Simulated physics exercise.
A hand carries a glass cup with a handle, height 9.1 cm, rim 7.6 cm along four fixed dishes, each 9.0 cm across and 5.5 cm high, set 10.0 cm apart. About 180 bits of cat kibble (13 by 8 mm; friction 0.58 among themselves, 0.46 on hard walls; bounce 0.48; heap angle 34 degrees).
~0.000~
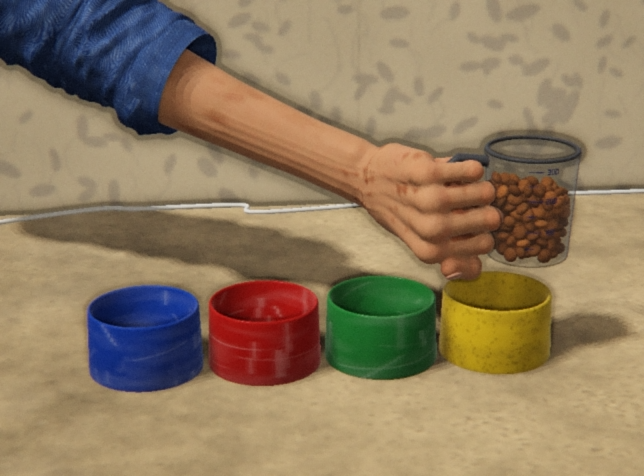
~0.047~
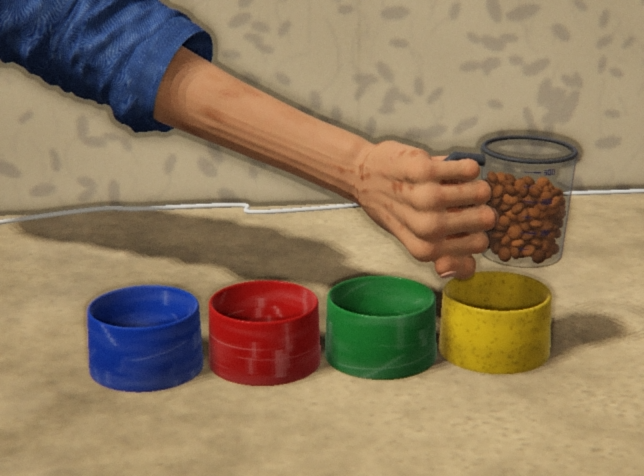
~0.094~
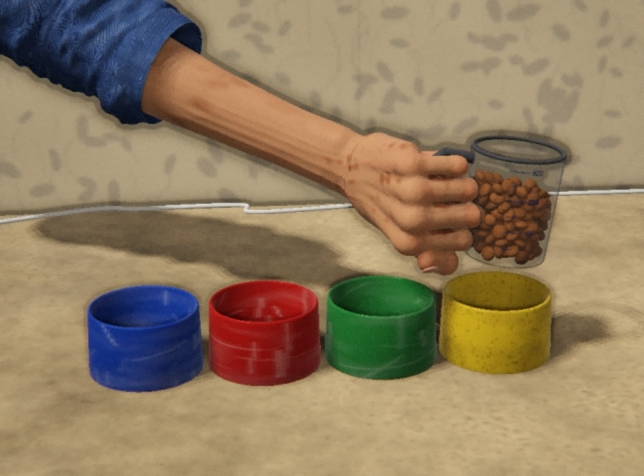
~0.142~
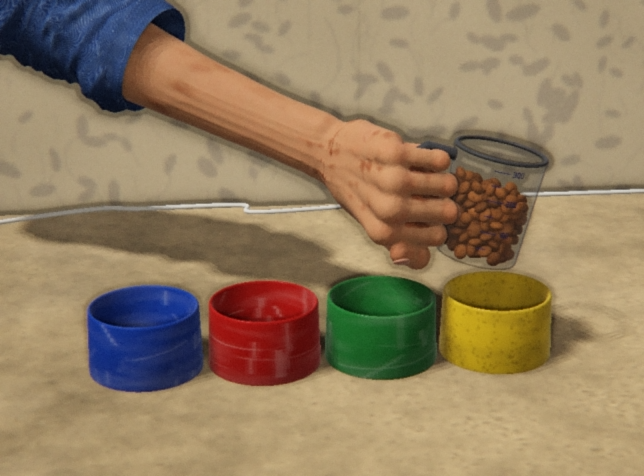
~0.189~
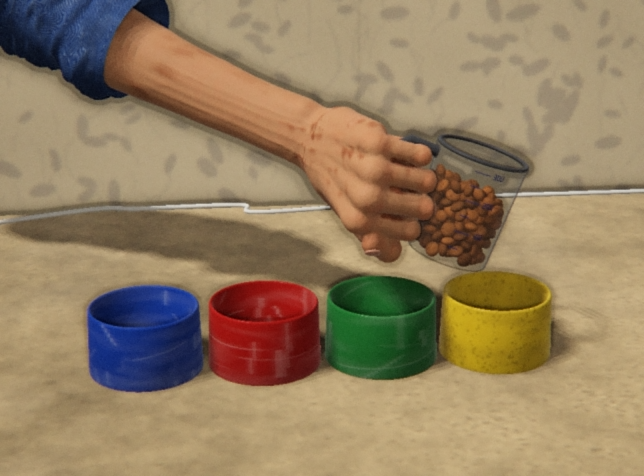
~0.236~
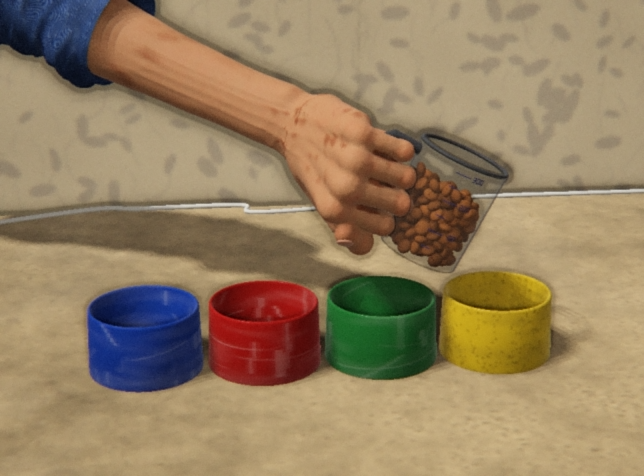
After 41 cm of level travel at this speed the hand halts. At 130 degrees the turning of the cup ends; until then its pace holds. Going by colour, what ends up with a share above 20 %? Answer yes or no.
Red dish: No; blue dish: Yes; green dish: No; yellow dish: No; on the counter: Yes.
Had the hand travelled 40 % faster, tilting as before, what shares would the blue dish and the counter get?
Then: Blue 60, counter 40.
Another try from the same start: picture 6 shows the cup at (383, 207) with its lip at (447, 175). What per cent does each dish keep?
Red 0; blue 60; green 0; yellow 0.
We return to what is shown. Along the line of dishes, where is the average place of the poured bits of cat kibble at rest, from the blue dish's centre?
About 3 cm to its left.
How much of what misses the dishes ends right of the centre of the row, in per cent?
Roughly 0 per cent.
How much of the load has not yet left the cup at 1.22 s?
About 25 per cent.
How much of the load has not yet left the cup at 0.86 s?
Roughly 95 per cent.
Then, at 0.61 s, tilt 76 degrees; cup holds 100 %.
After 0.86 s, tilt 110 degrees; cup holds 95 %, blue 5 %.
After 1.22 s, tilt 130 degrees; cup holds 25 %, blue 40 %.
By 2.1 s all is still; red 0 %, blue 45 %, green 0 %, yellow 0 %, counter 50 %.
